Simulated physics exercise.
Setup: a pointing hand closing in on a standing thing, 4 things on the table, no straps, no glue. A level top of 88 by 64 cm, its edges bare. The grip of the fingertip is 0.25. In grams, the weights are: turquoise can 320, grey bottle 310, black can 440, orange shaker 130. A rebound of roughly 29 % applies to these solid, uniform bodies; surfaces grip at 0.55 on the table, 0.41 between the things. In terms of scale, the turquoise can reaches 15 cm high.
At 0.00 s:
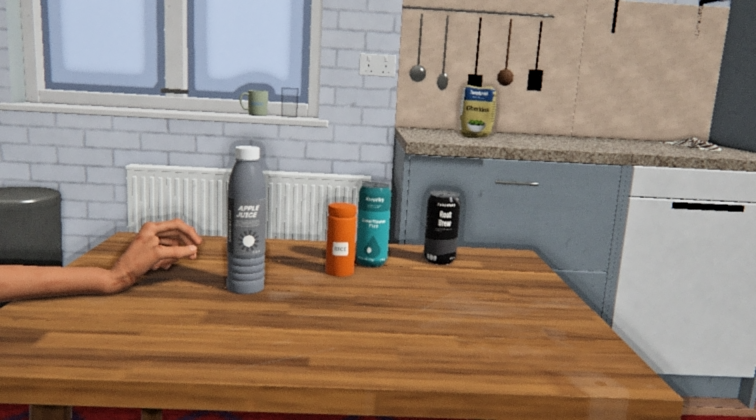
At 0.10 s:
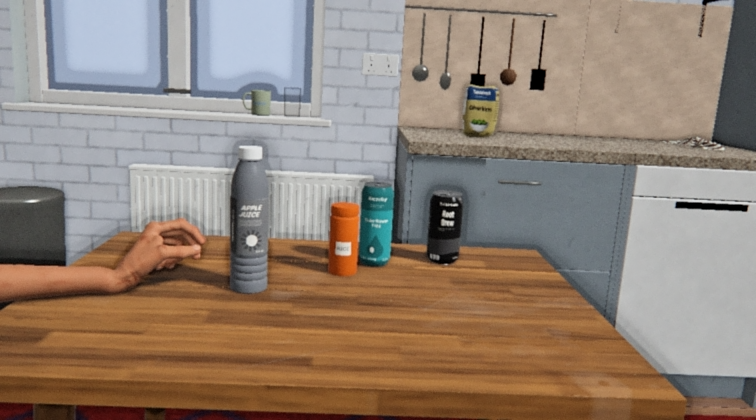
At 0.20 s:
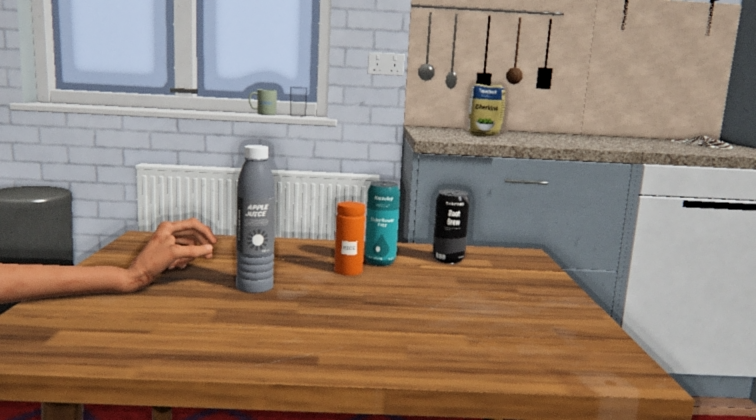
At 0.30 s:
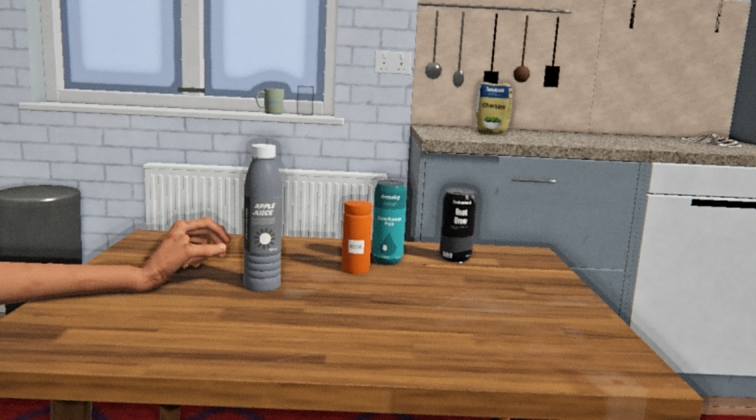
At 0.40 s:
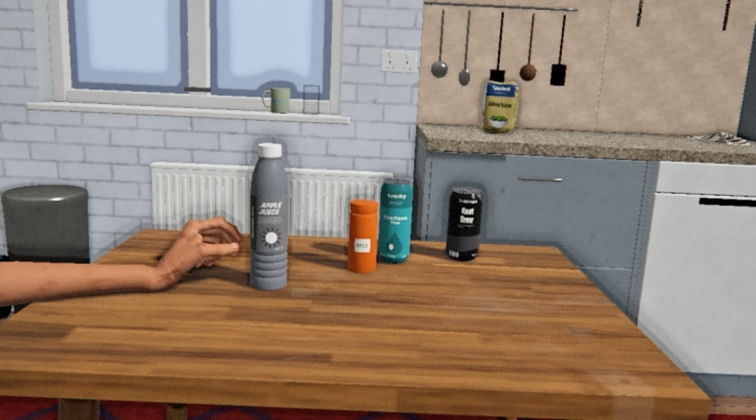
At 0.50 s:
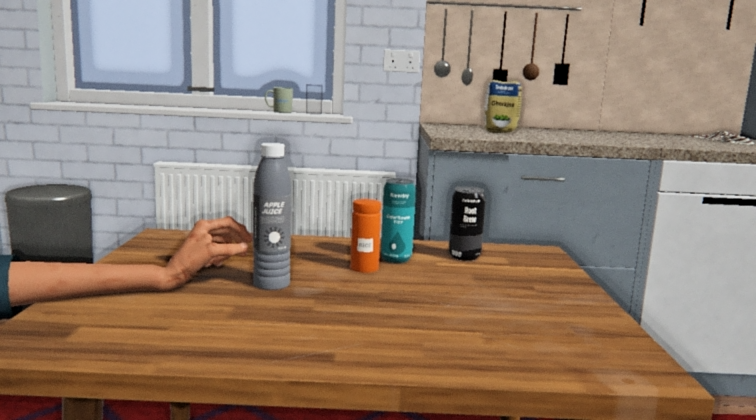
A kitchen with a white brick wall, a window and grey cabinets is seen from just above a wooden table's front edge. On the table stand a grey apple juice bottle left of centre, an orange shaker, a turquoise can and a black can to the right. The view drifts slightly left while a hand reaching in from the left edges rightward, closing in on the bottle.
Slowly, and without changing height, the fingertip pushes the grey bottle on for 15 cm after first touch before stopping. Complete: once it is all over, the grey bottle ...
... has toppled.
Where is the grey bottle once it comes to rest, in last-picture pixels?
It settles close to (371, 272).
By 0.80 s, 7 cm of travel; grey bottle tilted 12° near (294, 215).
By 1.10 s, 10 cm of travel; grey bottle tilted 66° near (355, 245).
By 1.40 s, 13 cm of travel; grey bottle on its side near (371, 271).
When it is over (2.6 s), lying over on the table, grey bottle; the other 3 within 5 cm of the start. End places, in pixels of the last picture, grey bottle near (371, 271).
